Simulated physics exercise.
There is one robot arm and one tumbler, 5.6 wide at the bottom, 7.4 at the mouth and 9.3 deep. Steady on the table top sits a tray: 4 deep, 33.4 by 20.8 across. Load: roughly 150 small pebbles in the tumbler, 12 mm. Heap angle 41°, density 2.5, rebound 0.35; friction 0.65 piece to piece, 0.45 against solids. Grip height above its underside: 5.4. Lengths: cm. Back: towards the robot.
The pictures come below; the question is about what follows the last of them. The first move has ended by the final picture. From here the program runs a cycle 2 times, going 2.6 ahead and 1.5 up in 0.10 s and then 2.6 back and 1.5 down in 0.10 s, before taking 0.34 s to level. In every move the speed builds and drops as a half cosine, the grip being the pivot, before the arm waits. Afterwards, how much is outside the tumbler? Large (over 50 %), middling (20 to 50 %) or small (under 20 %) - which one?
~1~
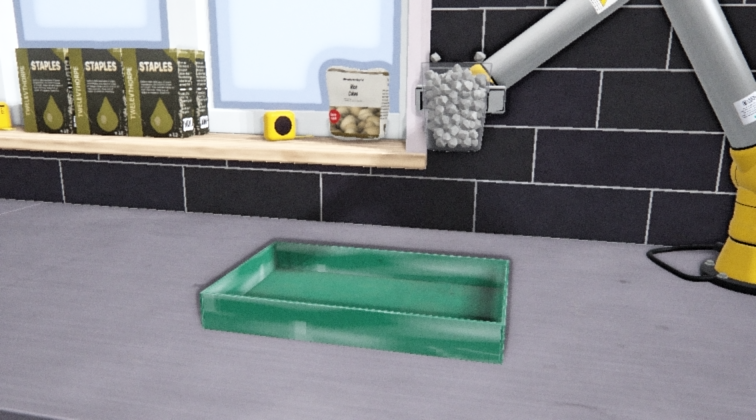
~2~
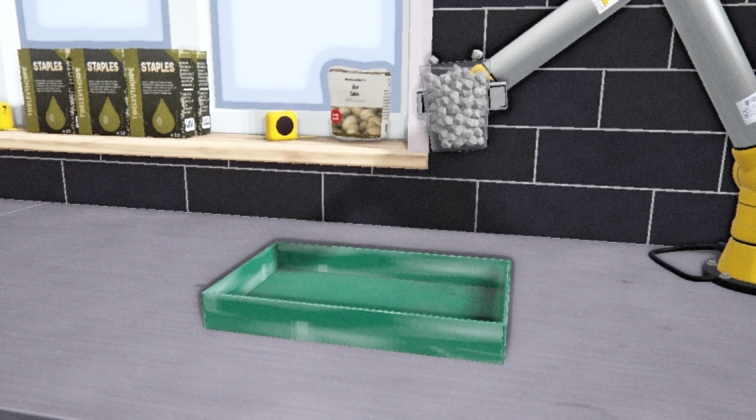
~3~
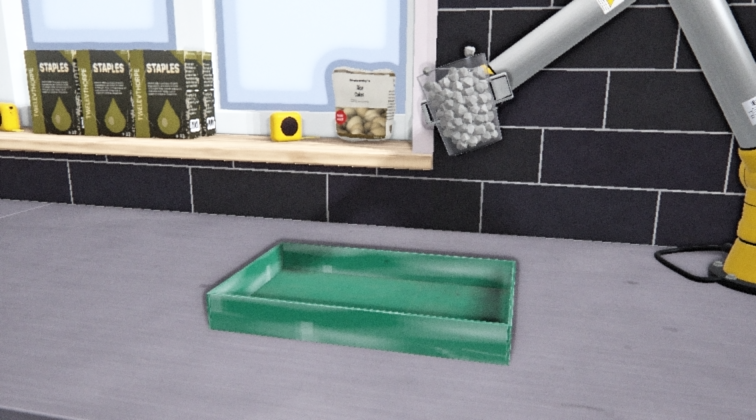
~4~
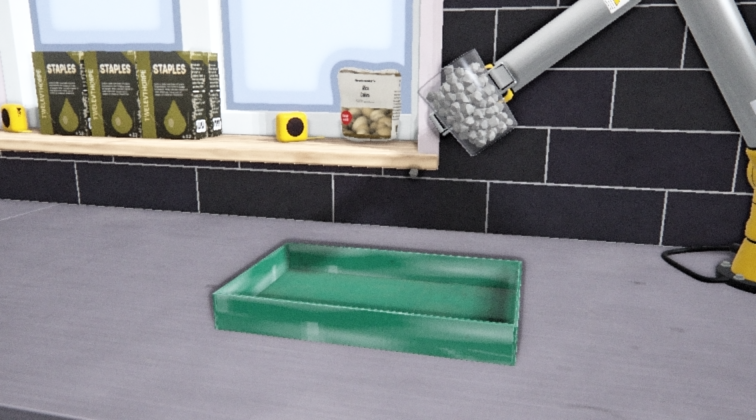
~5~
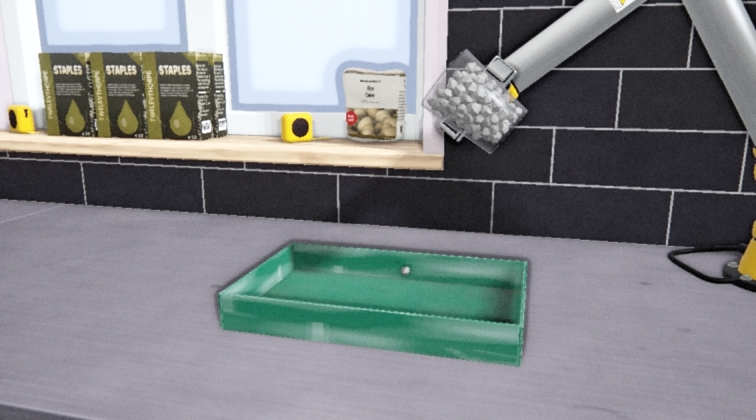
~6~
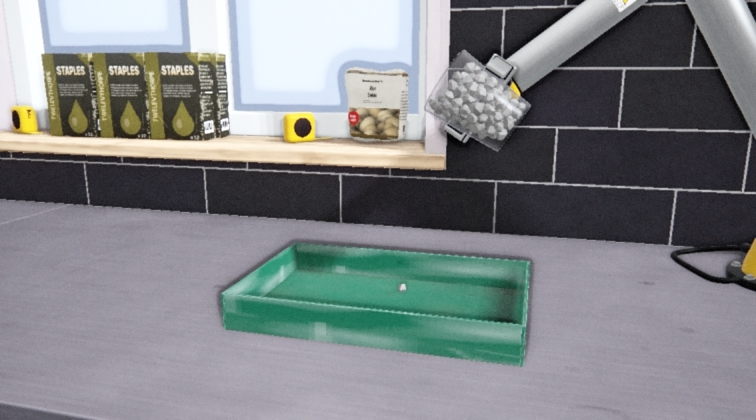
Middling.
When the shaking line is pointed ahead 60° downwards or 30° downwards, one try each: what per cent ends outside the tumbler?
Try one gives about 0 in a hundred, try two about 10 in a hundred.
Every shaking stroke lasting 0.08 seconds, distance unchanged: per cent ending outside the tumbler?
It would come to around 45 %.
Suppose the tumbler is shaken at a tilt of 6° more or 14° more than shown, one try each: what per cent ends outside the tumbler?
Roughly 40 and 55 percent.
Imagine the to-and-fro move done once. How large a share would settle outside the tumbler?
Expected share: About 20 %.
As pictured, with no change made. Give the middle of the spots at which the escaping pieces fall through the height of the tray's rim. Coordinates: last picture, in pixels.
Look at roughly (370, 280) in the last picture.
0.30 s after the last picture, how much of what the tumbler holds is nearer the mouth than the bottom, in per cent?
That share comes to roughly 50 percent.
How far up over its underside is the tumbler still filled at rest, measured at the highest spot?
8.5 cm.
Then, 0.30 s after the last picture, tilted 57° forward, highest piece 30 above the table; 126 in the tumbler, 1 in the tray, 25 in flight or on a rim.
Then, 0.59 s after the last picture, tilted 23° forward, highest piece 29 above the table; 109 in the tumbler, 41 in the tray, 2 in flight or on a rim.
Then, 0.94 s after the last picture, level, highest piece 29 above the table; 109 in the tumbler, 43 in the tray.
Then, 1.99 s after the last picture, level, highest piece 29 above the table; 109 in the tumbler, 43 in the tray.
Final count, 109 in the tumbler, 43 in the tray. That is 28 % outside the tumbler.
